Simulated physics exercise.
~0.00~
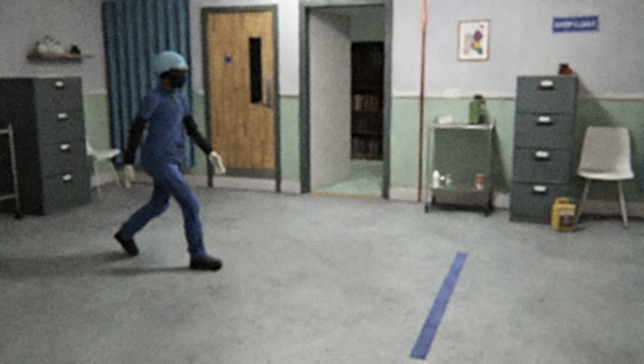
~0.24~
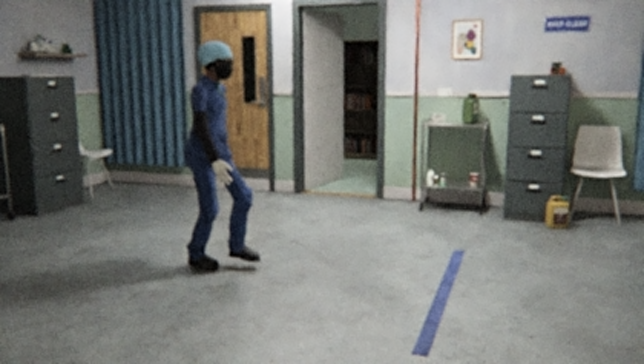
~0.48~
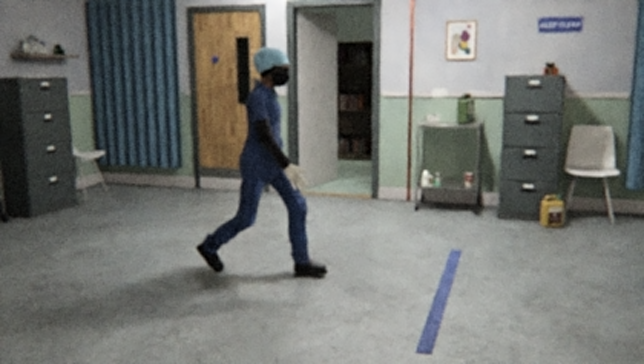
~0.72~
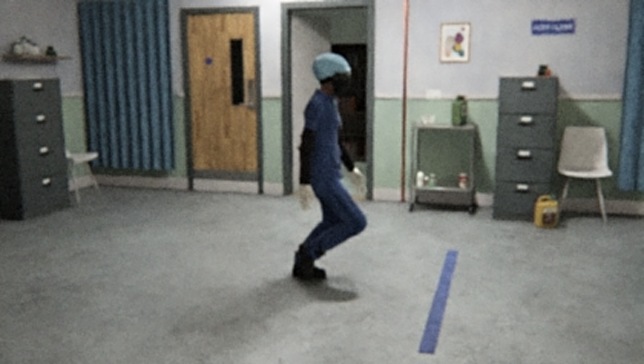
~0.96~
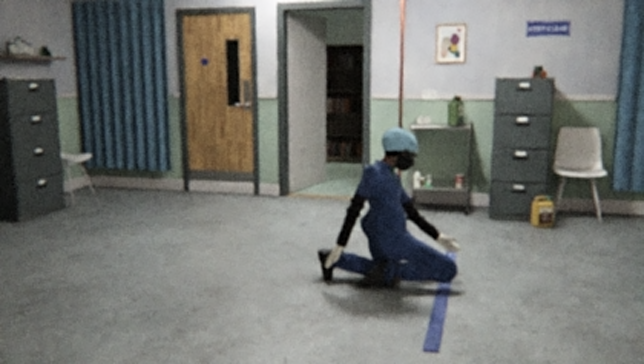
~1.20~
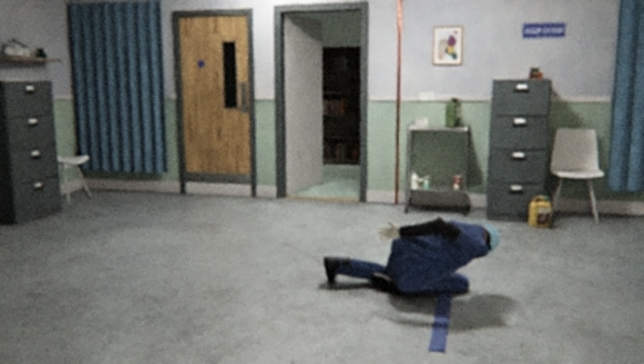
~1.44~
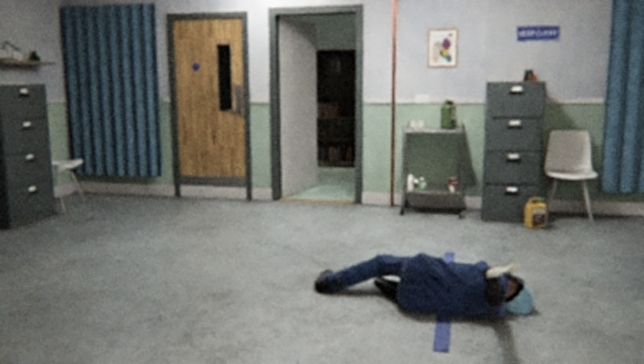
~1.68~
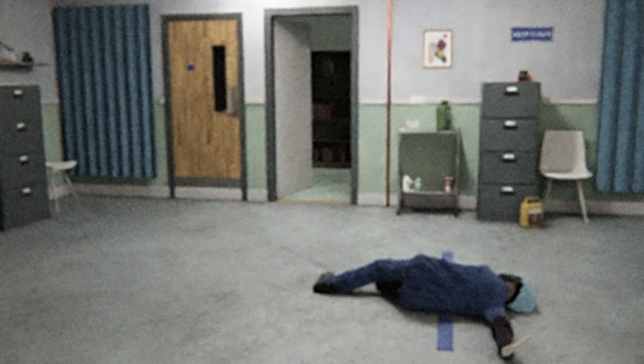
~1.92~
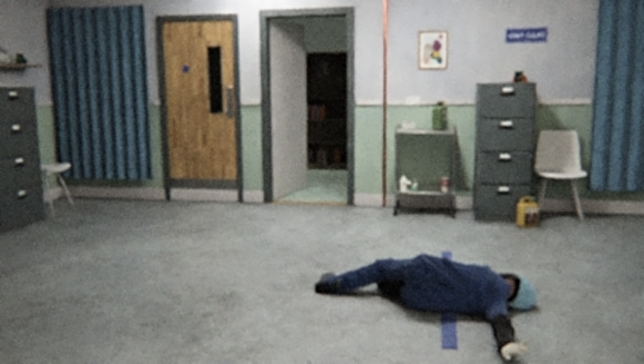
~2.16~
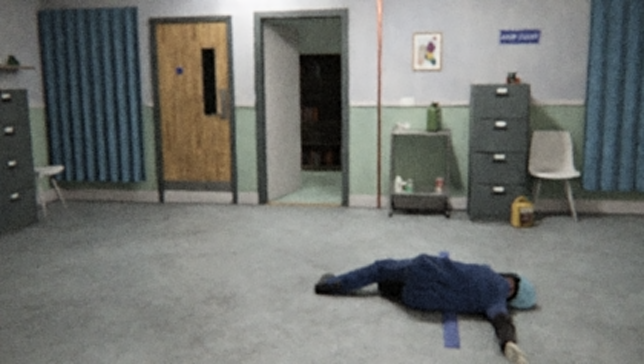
A person in blue scrubs, a cap and a dark mask walked right across a clinic-like room, sank to their knees near a blue floor strip, then toppled forward and lay still, with head and chest past the strip and hips short of it.
